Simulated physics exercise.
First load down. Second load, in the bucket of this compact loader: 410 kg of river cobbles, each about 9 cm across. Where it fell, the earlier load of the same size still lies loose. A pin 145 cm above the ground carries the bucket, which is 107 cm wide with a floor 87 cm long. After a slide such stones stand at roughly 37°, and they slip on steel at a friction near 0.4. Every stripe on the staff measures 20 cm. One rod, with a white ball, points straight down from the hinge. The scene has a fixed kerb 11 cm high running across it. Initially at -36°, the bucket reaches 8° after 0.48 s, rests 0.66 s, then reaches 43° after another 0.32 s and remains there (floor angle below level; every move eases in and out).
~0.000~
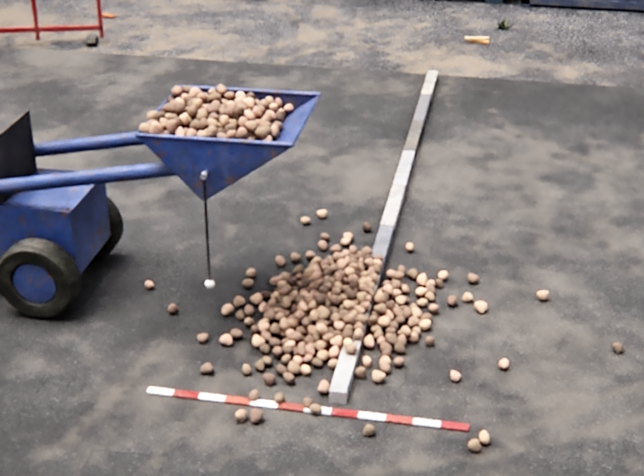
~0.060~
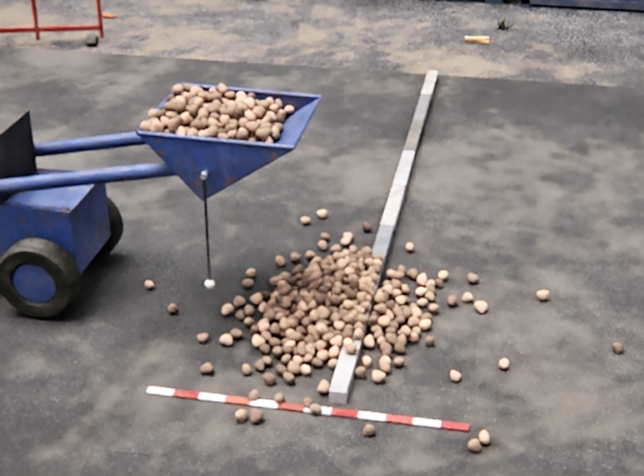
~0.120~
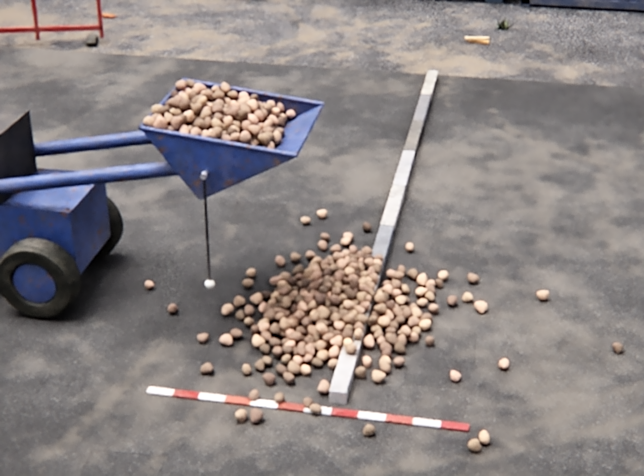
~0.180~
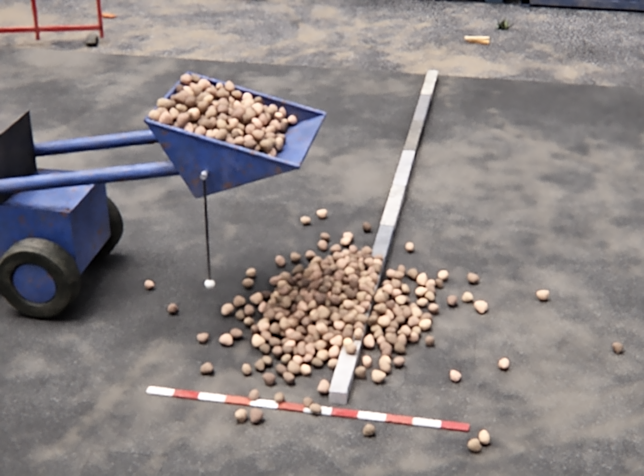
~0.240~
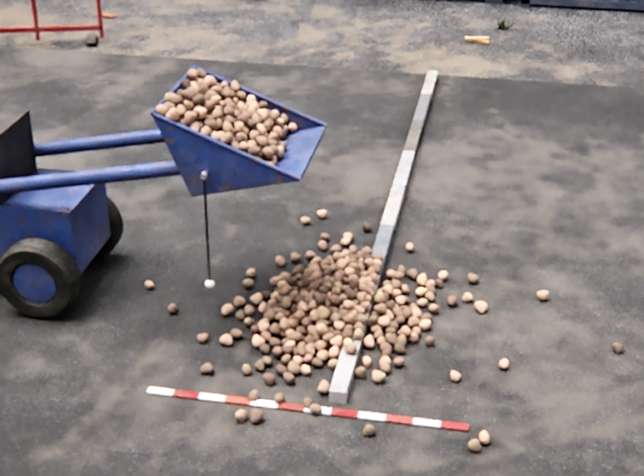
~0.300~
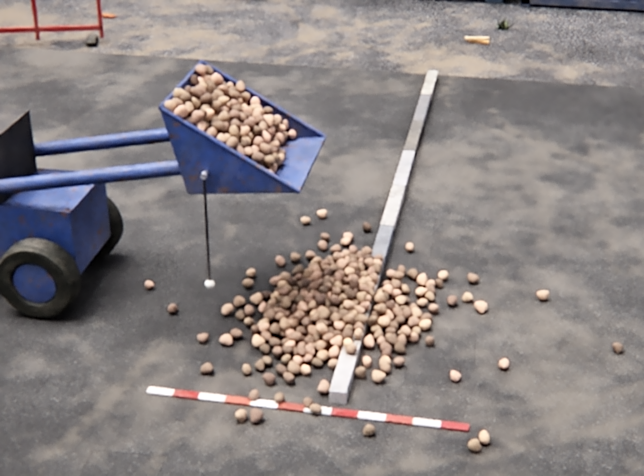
The blue bucket of a small loader, heaped with round brownish stones, tilted steadily forward and down to the right as its load shifted toward the front, beside a loose pile lying across a pale kerb.
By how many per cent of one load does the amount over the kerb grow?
It grows by about 34 per cent of one load.
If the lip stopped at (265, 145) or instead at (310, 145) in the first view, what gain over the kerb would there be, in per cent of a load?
Around 10 and 50 percent respectively.
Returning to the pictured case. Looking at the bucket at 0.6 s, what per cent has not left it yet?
100 % still inside.
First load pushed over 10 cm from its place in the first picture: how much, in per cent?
I'd say roughly 15 per cent of them.
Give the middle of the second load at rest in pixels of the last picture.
Their centre rests close to (336, 299).
After 0.4 s the floor is at 5°; in per cent of one load, 100 in the bucket, 81 on this side of the kerb, 19 over the kerb; the foremost stones are at (506, 341).
After 0.6 s the floor is at 8°; in per cent of one load, 100 in the bucket, 81 on this side of the kerb, 19 over the kerb; the foremost stones are at (506, 341).
After 1.9 s the floor is at 43°; in per cent of one load, 9 in the bucket, 152 on this side of the kerb, 40 over the kerb; the foremost stones are at (510, 342).
After 4.6 s the floor is at 43°; in per cent of one load, 0 in the bucket, 147 on this side of the kerb, 54 over the kerb; the foremost stones are at (527, 341). Net gain over the kerb, 34.
